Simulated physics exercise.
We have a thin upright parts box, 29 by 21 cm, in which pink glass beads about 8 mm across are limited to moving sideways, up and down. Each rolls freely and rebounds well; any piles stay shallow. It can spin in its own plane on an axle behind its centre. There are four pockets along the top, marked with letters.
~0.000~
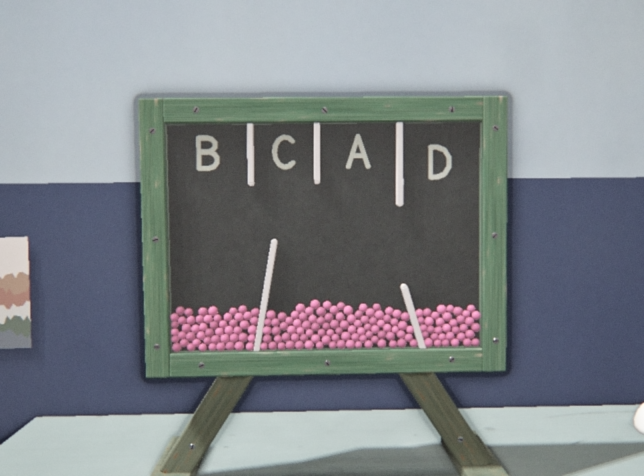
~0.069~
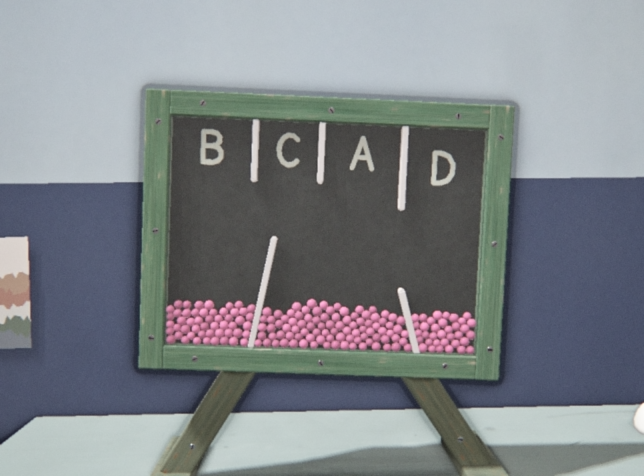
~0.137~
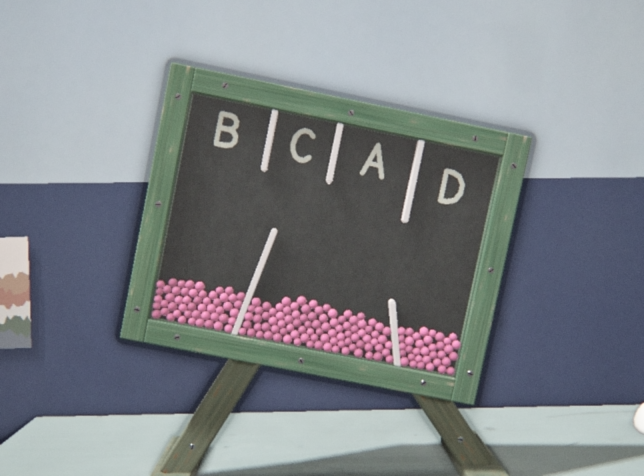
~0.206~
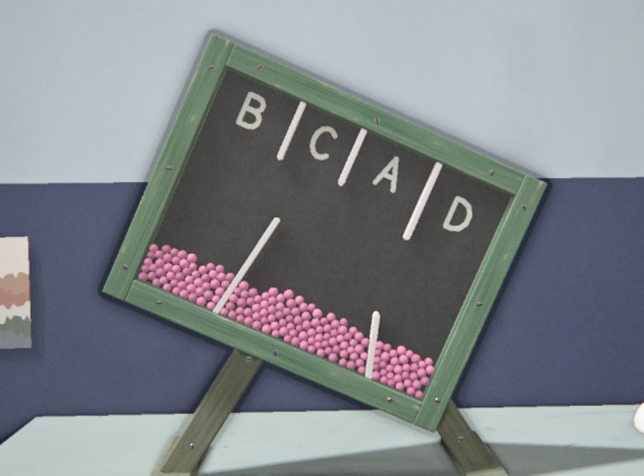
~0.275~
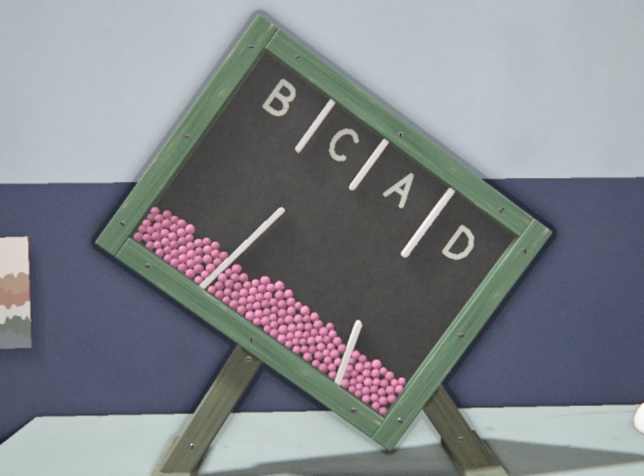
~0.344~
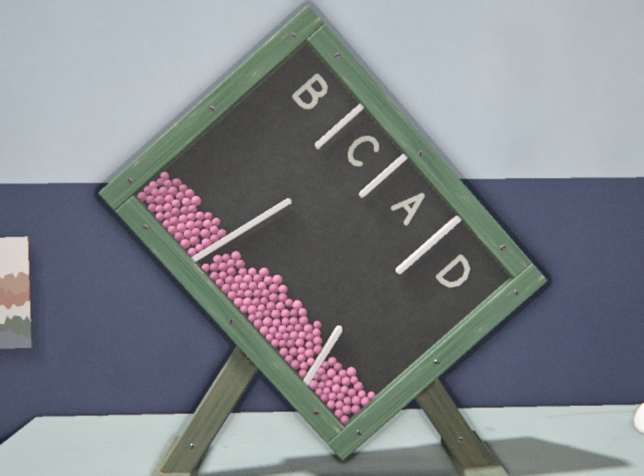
To begin with, a green-framed dark board stands level, with pink beads spread along its bottom and the letters B, C, A and D across its top. It turns clockwise, slightly at first, then steeply, while the beads shift and slope down toward the lower right, banked against two white dividers.
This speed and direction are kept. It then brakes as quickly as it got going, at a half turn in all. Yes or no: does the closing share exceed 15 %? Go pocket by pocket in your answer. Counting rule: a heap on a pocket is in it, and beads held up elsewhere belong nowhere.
Pocket A: Yes. Pocket B: No. Pocket C: Yes. Pocket D: Yes.
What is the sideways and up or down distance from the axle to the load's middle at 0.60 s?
The middle sits about 7 centimetres left and 2 centimetres below the axle.
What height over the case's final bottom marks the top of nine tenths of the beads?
Height: Approx. 6 cm.
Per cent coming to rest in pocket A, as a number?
20 %.
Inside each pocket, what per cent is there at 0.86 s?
Pocket A: 5; pocket B: 0; pocket C: 15; pocket D: 30.
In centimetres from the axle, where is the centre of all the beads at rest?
Roughly 5 cm to the left of the axle and 8 cm beneath it.
After 0.60 s it has turned 95°, the beads' middle is 7 cm left of and 2 cm below the axle; inside pockets, nothing yet.
After 0.86 s it has turned 141°, the beads' middle is 3 cm left of and 6 cm below the axle; inside pockets, A 5 %, C 15 %, D 30 %.
After 1.15 s it has turned 180°, the beads' middle is 5 cm left of and 7 cm below the axle; inside pockets, A 20 %, B 5 %, C 25 %, D 45 %.
In the end, by 2.3 s, A 20 %, B 5 %, C 25 %, D 50 %.
